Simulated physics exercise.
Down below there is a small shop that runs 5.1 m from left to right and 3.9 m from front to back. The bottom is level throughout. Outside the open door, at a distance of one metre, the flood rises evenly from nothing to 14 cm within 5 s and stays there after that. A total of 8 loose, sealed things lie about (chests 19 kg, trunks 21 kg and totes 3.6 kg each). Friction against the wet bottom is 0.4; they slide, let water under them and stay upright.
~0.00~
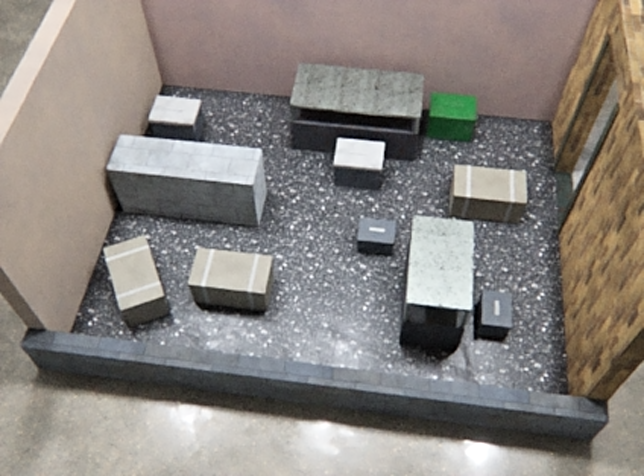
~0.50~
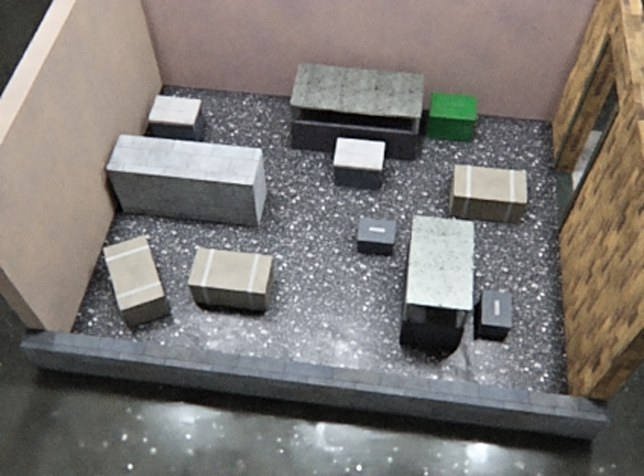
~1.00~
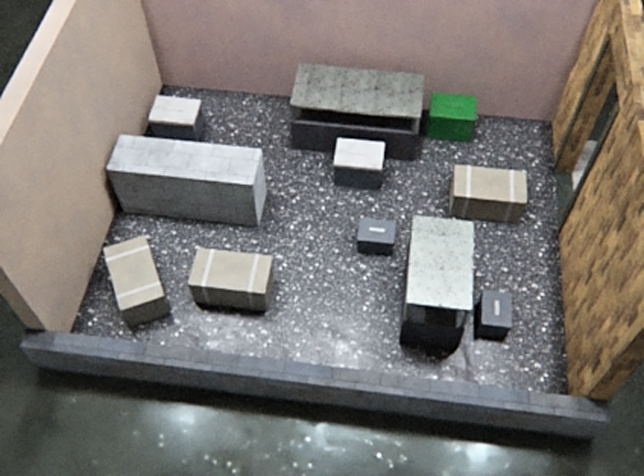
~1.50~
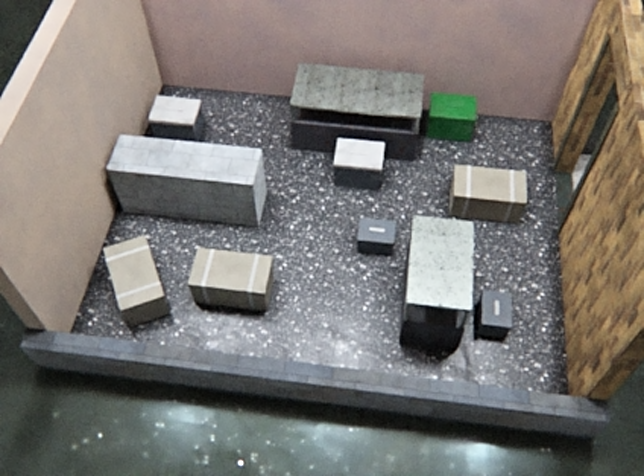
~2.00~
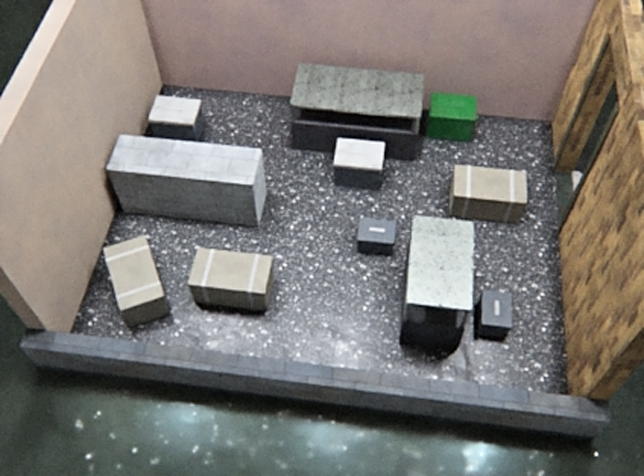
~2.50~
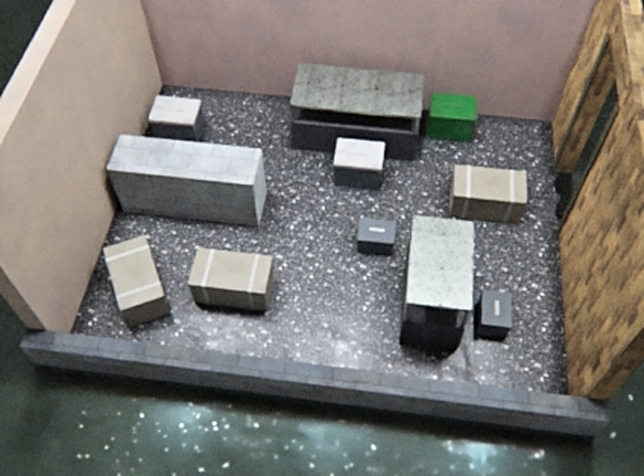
Nothing inside the small open-topped room moves: the green box stays by the back wall, and the tan, gray and dark boxes keep their places on the speckled floor. Outside the low front wall, the pale ground turns dark and greenish, then bright glints shift across it.
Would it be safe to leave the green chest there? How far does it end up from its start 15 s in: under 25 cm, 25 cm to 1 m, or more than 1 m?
Under 25 cm.
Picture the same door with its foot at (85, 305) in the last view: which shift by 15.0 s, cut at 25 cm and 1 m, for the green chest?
Note: Green chest essentially stationary.
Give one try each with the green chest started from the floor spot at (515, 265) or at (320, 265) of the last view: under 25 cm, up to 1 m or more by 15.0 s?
First try it hardly moves at all, second try it hardly moves at all.
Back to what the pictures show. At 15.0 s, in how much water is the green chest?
Depth approx. 5 cm.
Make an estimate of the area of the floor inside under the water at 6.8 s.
Flooded: Near 6.0 m2.
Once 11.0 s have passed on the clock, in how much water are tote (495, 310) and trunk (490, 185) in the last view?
Depths: Near 4 cm, then near 6 cm.
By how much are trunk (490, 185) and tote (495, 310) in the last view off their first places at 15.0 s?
Shifts: 250 cm / 350 cm.
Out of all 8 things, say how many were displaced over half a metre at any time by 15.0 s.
Count: 3.
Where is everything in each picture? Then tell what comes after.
The green chest at (453, 106), on the bottom; 0.0 m2 under water; 0 of 8 have shifted, in the first frame.
The green chest at (453, 106), on the bottom; 0.0 m2 under water; 0 of 8 have shifted, in the second frame.
The green chest at (453, 106) rests on the ground; 0.0 m2 under water; 0 of 8 have shifted, in the third frame.
The green chest at (453, 106), on the bottom; water covers 0.0 m2; 0 of 8 have shifted, in the fourth frame.
The green chest at (453, 106), on the bottom; 0.0 m2 under water; 0 of 8 have shifted, in the fifth frame.
The green chest at (453, 106), on the bottom; water covers 0.0 m2; 0 of 8 have shifted, in the sixth frame.
After 3.5 s the green chest is near (453, 106), 0.0 m from its start, aground; 0 afloat.
After 6.8 s the green chest is near (453, 106), 0.0 m from its start, aground; 0 afloat.
After 11.0 s the green chest is near (447, 102), 0.1 m from its start, aground; 1 afloat.
After 15.0 s the green chest is near (447, 102), 0.1 m from its start, aground; 3 afloat.
